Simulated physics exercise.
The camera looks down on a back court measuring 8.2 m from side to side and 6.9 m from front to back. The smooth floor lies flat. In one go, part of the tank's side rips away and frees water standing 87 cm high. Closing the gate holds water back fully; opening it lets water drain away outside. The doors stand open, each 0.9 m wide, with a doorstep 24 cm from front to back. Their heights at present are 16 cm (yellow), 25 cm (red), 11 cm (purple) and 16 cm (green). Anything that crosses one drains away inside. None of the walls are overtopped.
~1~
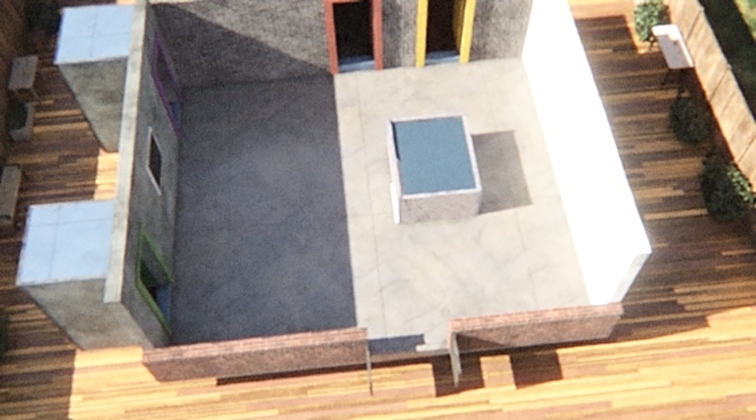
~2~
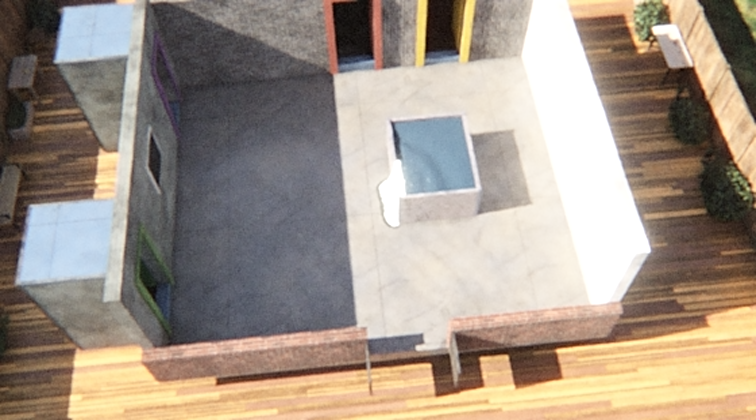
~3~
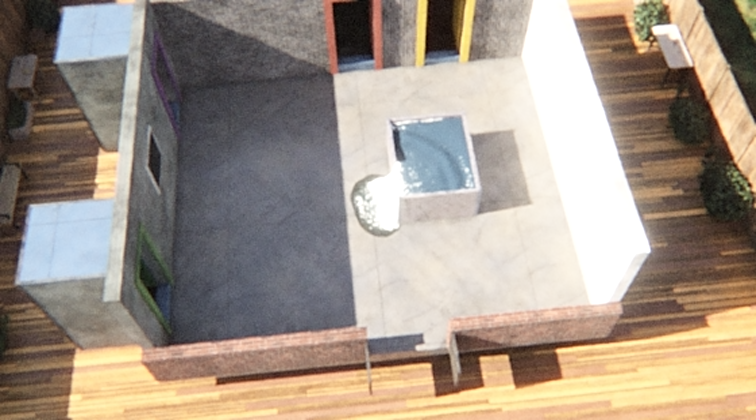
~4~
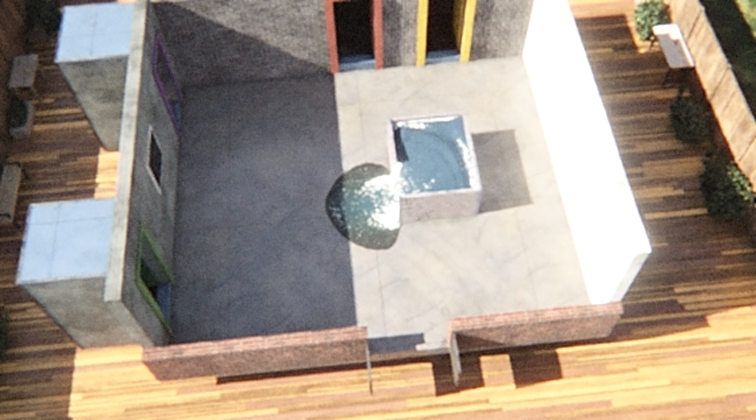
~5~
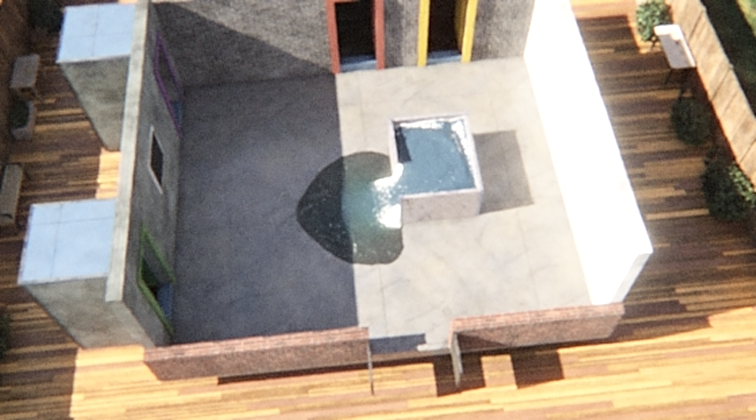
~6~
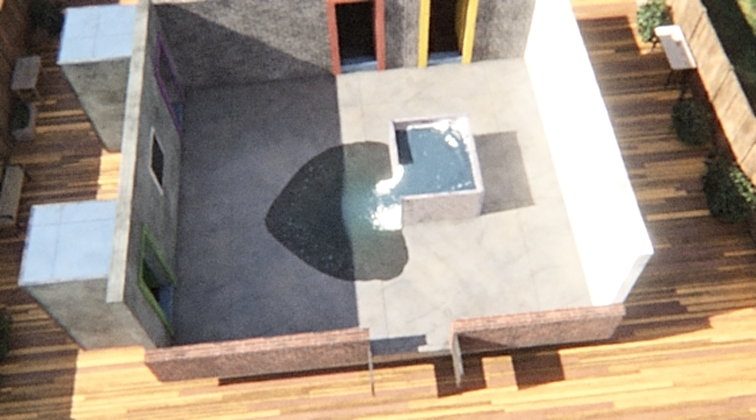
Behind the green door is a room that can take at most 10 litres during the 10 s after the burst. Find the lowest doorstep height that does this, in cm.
The lowest height is about 20 cm.
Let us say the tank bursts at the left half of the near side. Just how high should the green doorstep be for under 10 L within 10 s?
Some 10.0 centimetres.
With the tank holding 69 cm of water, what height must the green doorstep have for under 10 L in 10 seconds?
Step height: Approx. 14.5 cm.
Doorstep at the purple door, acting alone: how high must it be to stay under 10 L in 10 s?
For purple, a step near 11.0 cm.
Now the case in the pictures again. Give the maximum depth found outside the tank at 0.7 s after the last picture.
Around 38 centimetres.
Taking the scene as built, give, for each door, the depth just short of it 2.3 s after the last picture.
Depths in cm - yellow: 0, red: 0, purple: 13, green: 21.
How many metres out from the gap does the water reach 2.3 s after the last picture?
The front sits around 6.0 m out.
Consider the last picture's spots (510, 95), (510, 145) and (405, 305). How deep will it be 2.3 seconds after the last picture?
Close to 0, 0 and 0 cm, one after the other.
Then, 0.7 s after the last picture water covers 35 % of the floor, deepest (38 cm) near (392, 212); it has not reached the green door.
Then, 2.3 s after the last picture water covers 45 % of the floor, deepest (31 cm) near (171, 365); 21 cm at the green door, 13 litres in over its 16 cm doorstep.
Then, 9.3 s after the last picture water covers 90 % of the floor, deepest (10 cm) near (181, 150); 5 cm at the green door, 30 litres in over its 16 cm doorstep.
At the green door as built, the water peaked near 23 cm, 1.7 s after the last picture.
With a doorstep of 16 cm, 30 litres would have come in within the 10 s; with 21.5 cm, 4 litres. So under 10 litres takes about 20 cm.
